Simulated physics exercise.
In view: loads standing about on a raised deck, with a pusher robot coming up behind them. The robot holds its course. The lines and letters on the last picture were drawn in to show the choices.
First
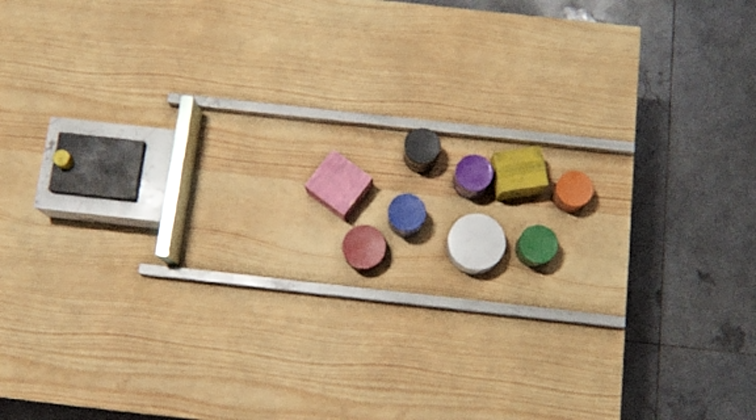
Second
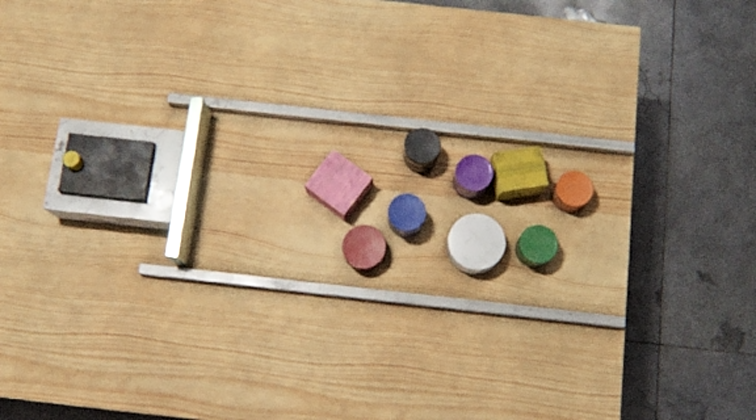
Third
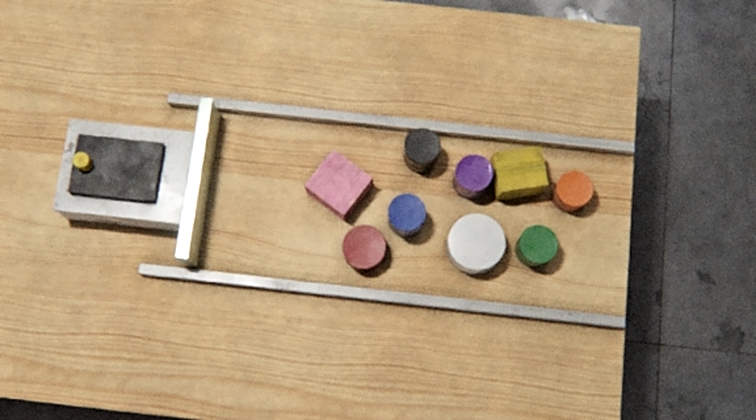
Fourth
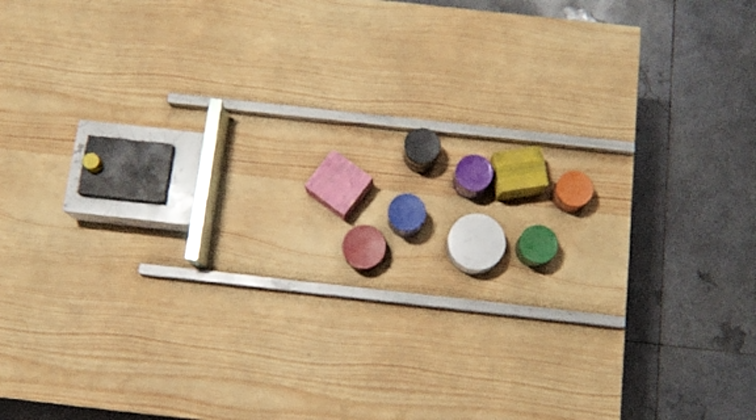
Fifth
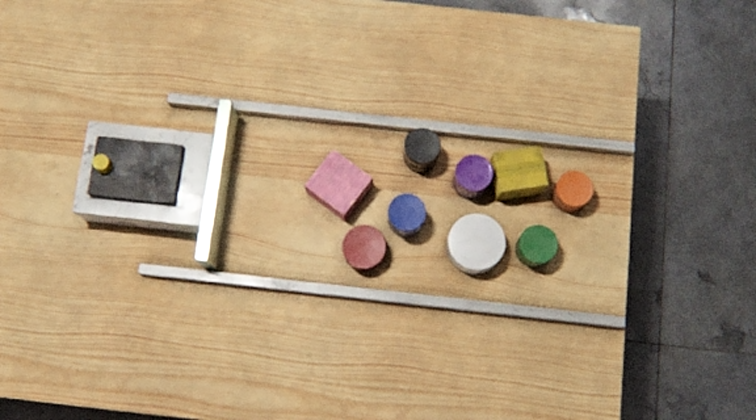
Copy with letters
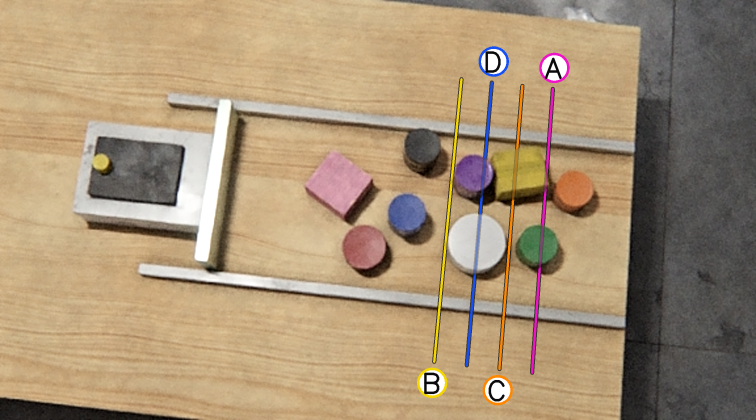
A flat gray machine with a wide bar across its front crept steadily to the right between two rails on a wooden surface, while the colorful round and blocky pieces ahead of it stayed still.
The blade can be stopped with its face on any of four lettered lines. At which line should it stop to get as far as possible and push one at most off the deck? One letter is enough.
It should halt at C.
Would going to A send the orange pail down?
Yes.
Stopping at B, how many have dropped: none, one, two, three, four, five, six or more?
By then, none.
On the marked copy, A at (543, 226); B at (448, 216); C at (511, 223); D at (480, 219).
Taking C. A third of the way, robot (250, 183); pink crate (363, 183); orange pail (572, 192).
Two thirds of the way, robot (357, 194); orange pail (591, 194); yellow box (546, 172).
When it is over, robot (441, 203); orange pail (624, 207); green pail (616, 242); none fallen.
As for the rest, A drops two; B is within the limit but short; D is within the limit but short.
